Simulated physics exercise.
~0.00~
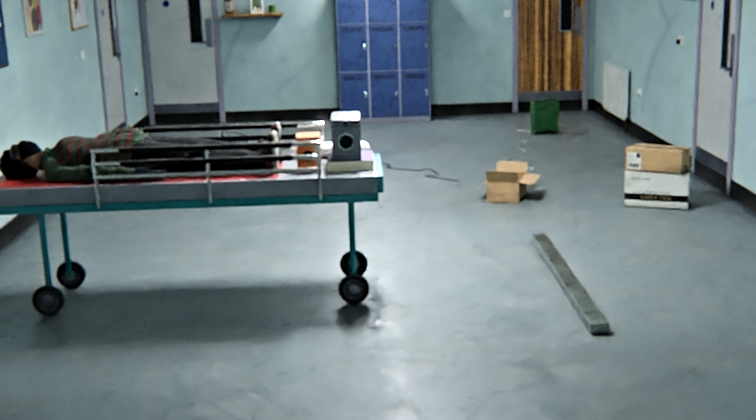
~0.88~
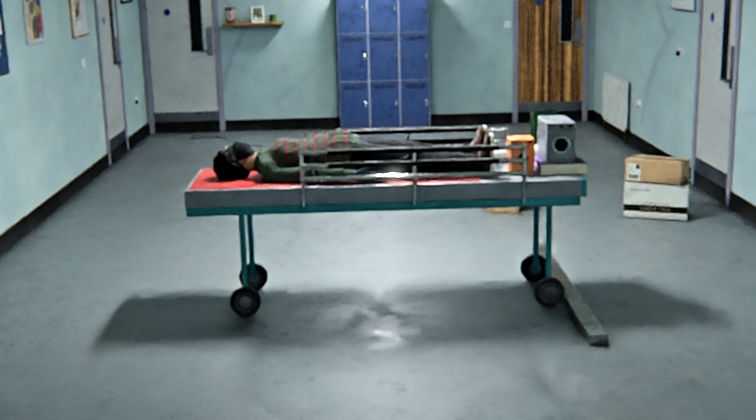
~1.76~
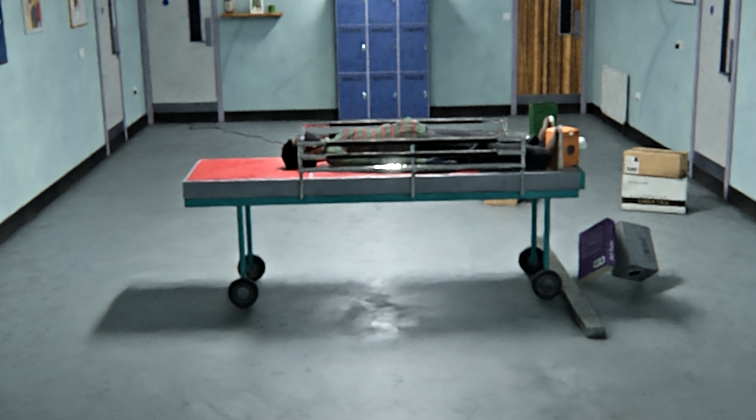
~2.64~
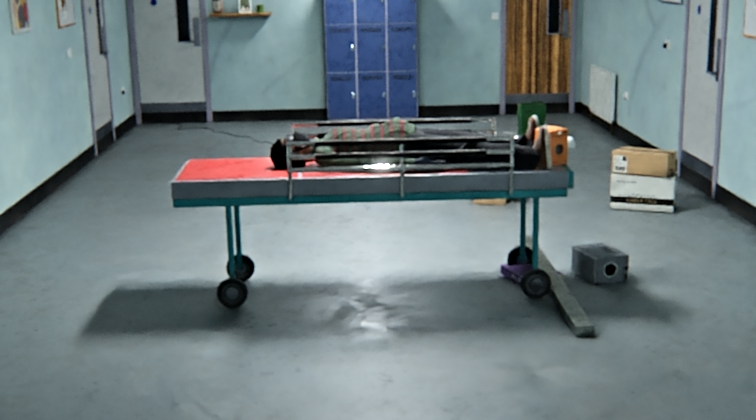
A wheeled stretcher with a red top rolls rightward along a pale blue corridor, seen side-on from a slightly swaying camera, with blue lockers behind and cardboard boxes at right. A person lies on it, head to the left, with a grey monitor, an orange pump and other items near the feet. The stretcher stops at a sill lying on the floor, and the person slides right along the top. The monitor and a purple folder tumble off the right end to the floor. The pump stays aboard, and the person's left ankle stops short of the foot end.
